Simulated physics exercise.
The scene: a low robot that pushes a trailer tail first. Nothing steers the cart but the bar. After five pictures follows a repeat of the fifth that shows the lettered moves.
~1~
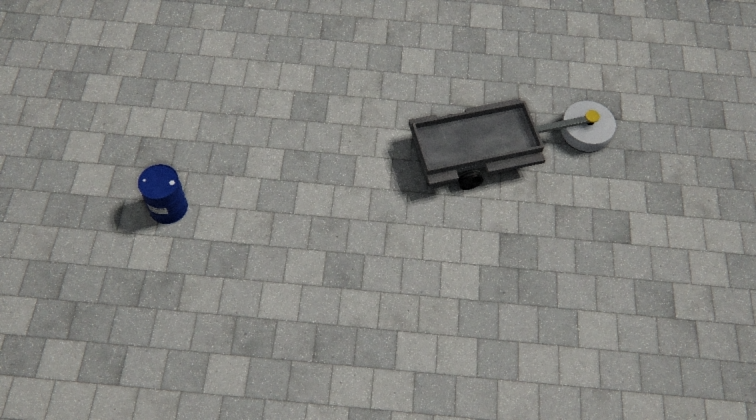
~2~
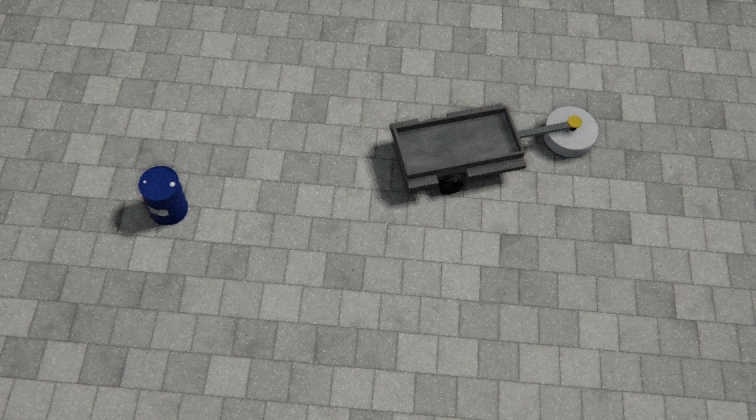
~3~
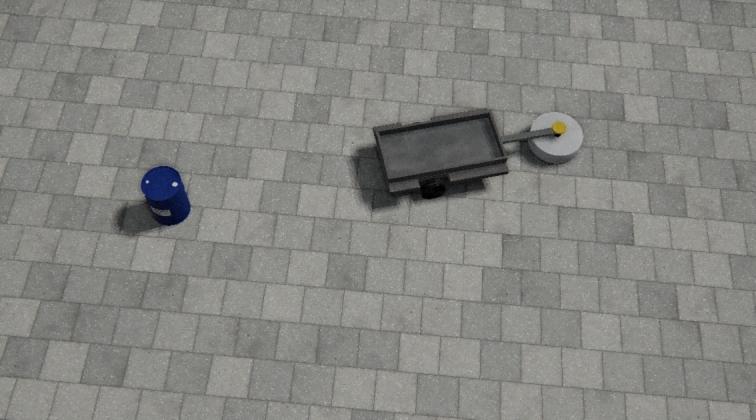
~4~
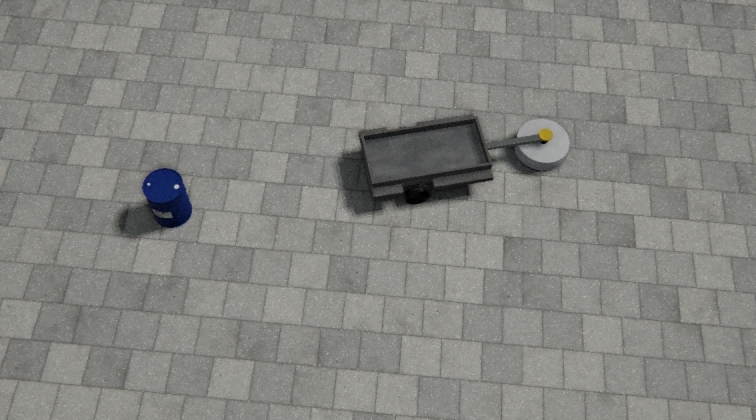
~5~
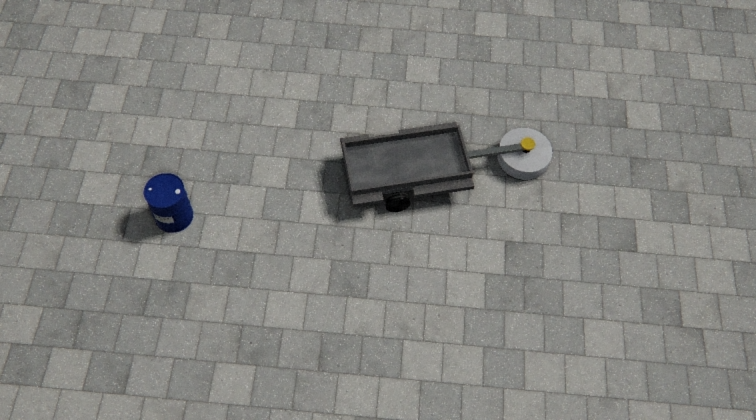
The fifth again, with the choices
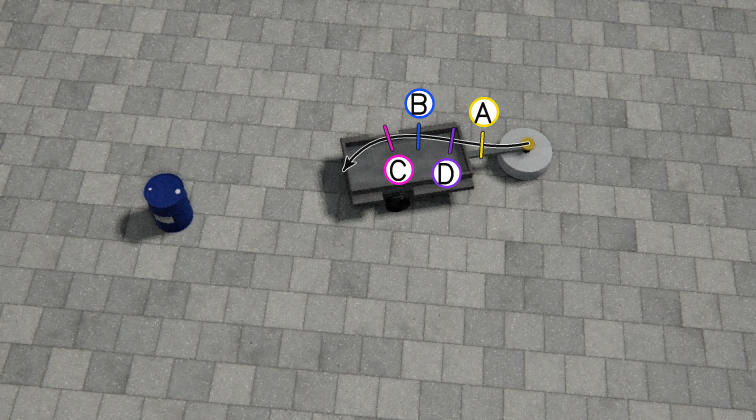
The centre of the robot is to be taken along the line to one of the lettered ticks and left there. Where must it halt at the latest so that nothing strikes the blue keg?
The farthest safe stop is C.
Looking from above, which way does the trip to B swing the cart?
Anticlockwise.
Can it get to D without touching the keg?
Yes.
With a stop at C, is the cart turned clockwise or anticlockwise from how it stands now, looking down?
For that mark, anticlockwise.
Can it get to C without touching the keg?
Yes.
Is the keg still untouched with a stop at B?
Yes.
On the marked copy, A at (482, 145); B at (419, 136); C at (389, 138); D at (452, 140); the route from (528, 143) via (429, 137) to (344, 170).
With C. Early on, robot (477, 153), cart (357, 169).
Further on, robot (431, 146), cart (315, 178).
At the end, robot (388, 146), cart (277, 191); nothing has been touched.
As for the rest, A is safe but short; B is safe but short; D is safe but short.
